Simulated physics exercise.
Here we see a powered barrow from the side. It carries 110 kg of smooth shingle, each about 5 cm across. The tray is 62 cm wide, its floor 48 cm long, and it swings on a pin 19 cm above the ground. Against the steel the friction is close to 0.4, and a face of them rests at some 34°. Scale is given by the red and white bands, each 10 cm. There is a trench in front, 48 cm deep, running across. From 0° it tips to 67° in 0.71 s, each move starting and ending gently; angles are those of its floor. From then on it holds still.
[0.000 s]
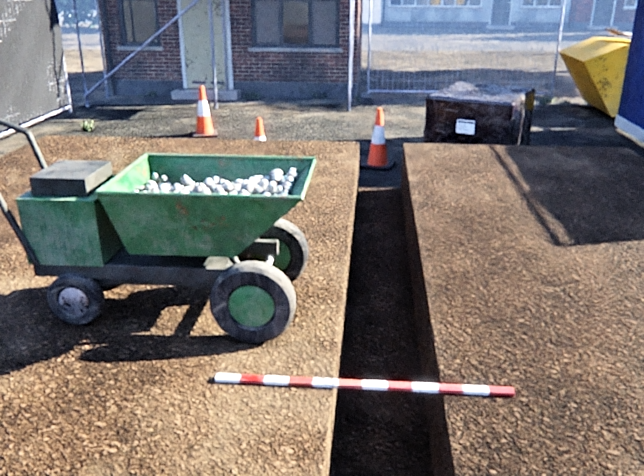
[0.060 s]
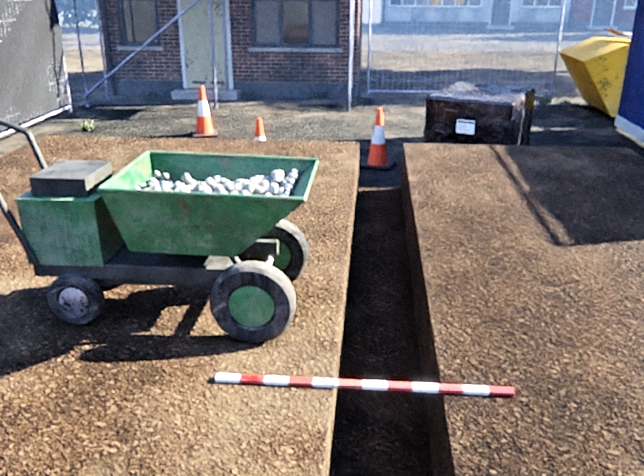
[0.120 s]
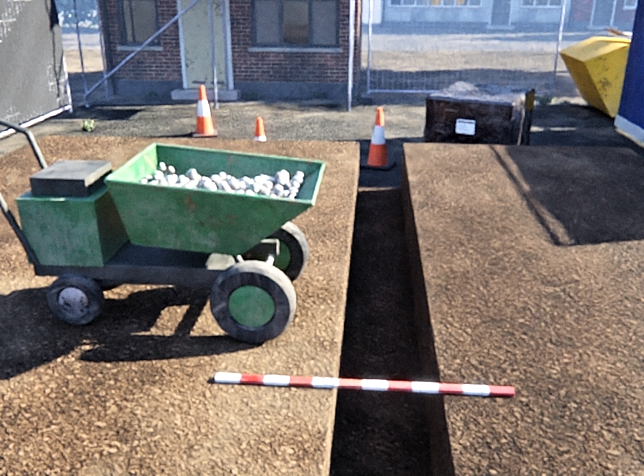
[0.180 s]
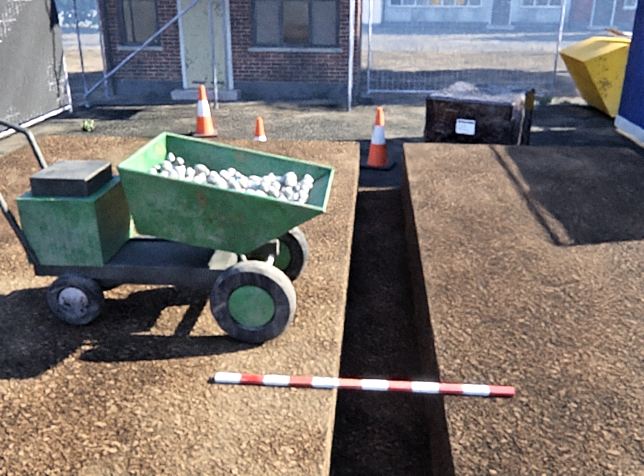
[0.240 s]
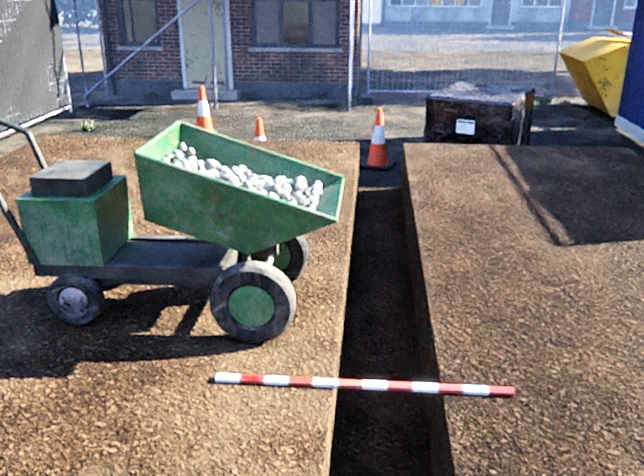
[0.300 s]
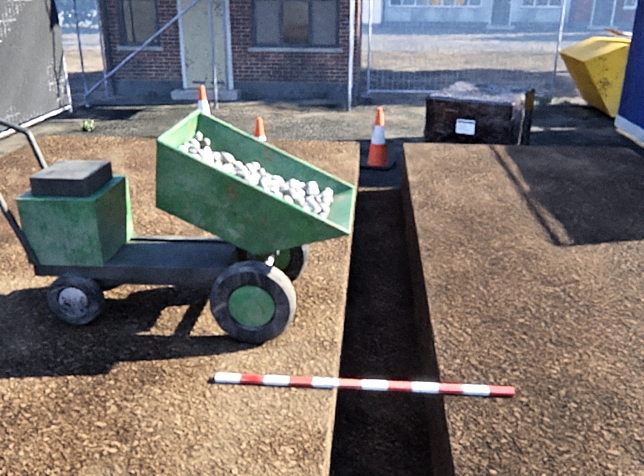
The green tray of a powered barrow, loaded with pale, smooth stones, sits level beside a trench, then begins to tilt forward to the right. Its rear rises away from the barrow's frame and its front lip lowers toward the trench edge, the slope steepening while the wheels stay still.
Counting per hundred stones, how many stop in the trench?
Some 60.
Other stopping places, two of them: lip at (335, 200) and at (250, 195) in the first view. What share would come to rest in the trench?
I'd expect close to 25 per cent at the first and 100 per cent at the second.
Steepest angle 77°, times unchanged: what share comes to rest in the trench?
Some 80% would finish there.
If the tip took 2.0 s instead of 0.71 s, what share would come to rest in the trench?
Expected share: Around 80%.
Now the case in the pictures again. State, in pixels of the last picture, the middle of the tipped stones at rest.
At about pixel (416, 384) in the last view.
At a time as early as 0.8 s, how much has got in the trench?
Something like 20 in a hundred.
After 0.5 s the floor is at 56°; 100 % in the tray; the foremost stones are at (362, 260).
After 0.8 s the floor is at 67°; 76 % in the tray, 22 % in the trench, 2 % past the trench; the foremost stones are at (443, 322).
After 1.2 s the floor is at 67°; 16 % in the tray, 46 % in the trench, 38 % past the trench; the foremost stones are at (583, 322).
After 3.1 s the floor is at 67°; 0 % in the tray, 60 % in the trench, 40 % past the trench; the foremost stones are past the picture's edge.
